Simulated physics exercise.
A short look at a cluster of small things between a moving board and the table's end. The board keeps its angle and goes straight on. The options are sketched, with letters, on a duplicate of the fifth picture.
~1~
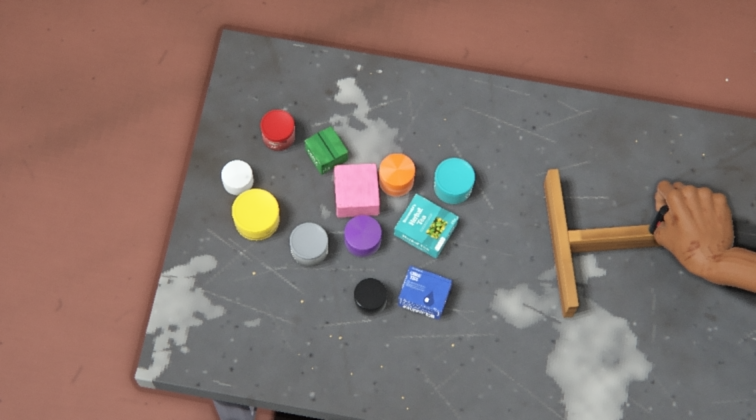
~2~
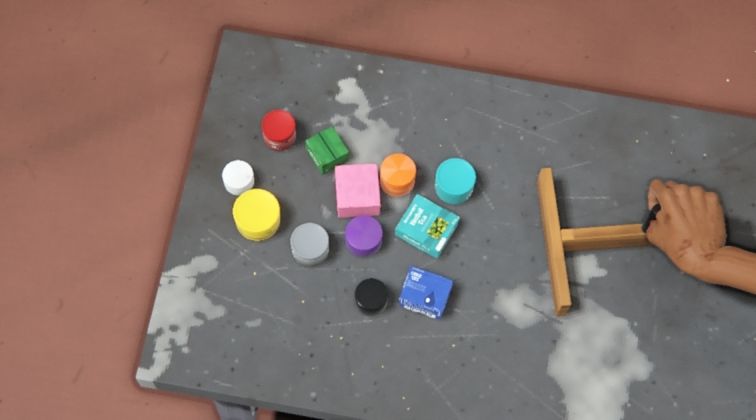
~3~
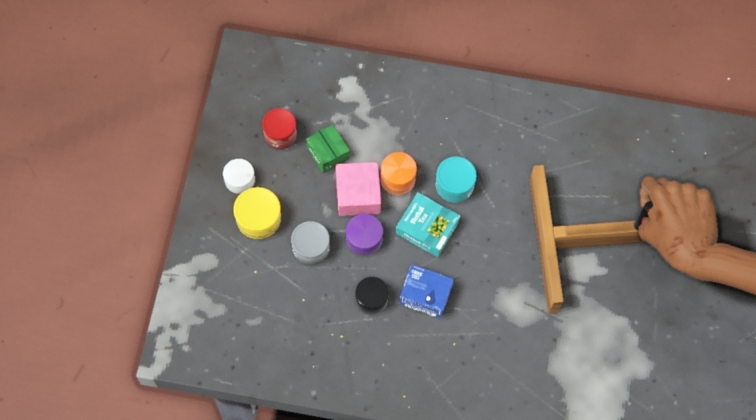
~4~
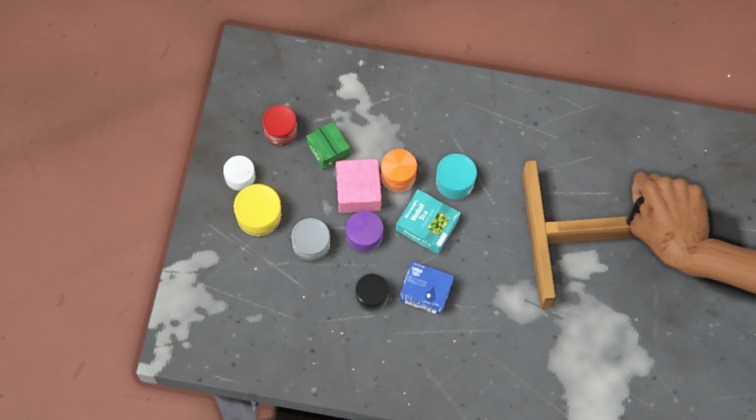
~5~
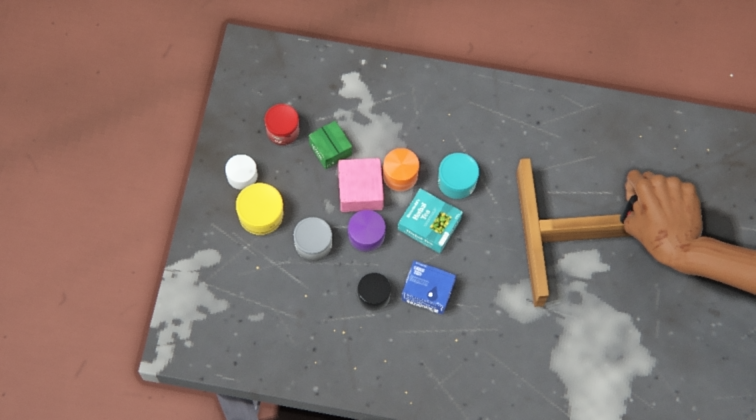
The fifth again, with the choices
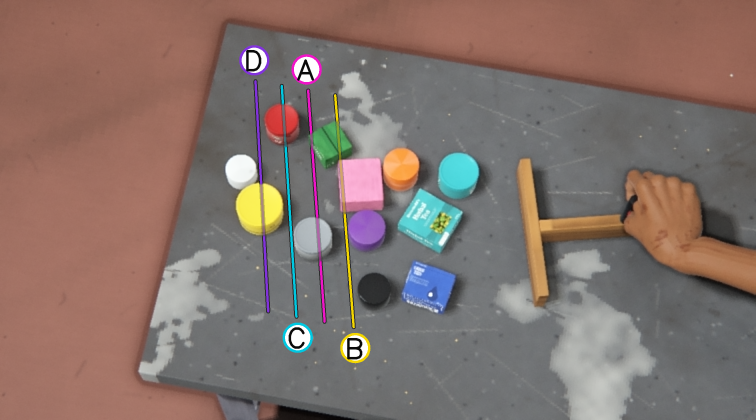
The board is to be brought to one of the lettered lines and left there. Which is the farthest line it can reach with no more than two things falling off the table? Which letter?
Stop at D.
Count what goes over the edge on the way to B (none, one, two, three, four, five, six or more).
By then, none.
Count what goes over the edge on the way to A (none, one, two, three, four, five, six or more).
In all, none.
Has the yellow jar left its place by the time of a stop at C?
By then, yes.
On the marked copy, A at (316, 202); B at (344, 207); C at (289, 197); D at (261, 193).
With D. Early on, board (436, 208); blue box (413, 292); orange tin (371, 162).
Further on, board (340, 191); white tin (236, 170); red jar (253, 114).
At the end, board (264, 178); yellow jar over the edge; red jar over the edge; two fallen.
As for the rest, A is within the limit but short; B is within the limit but short; C is within the limit but short.
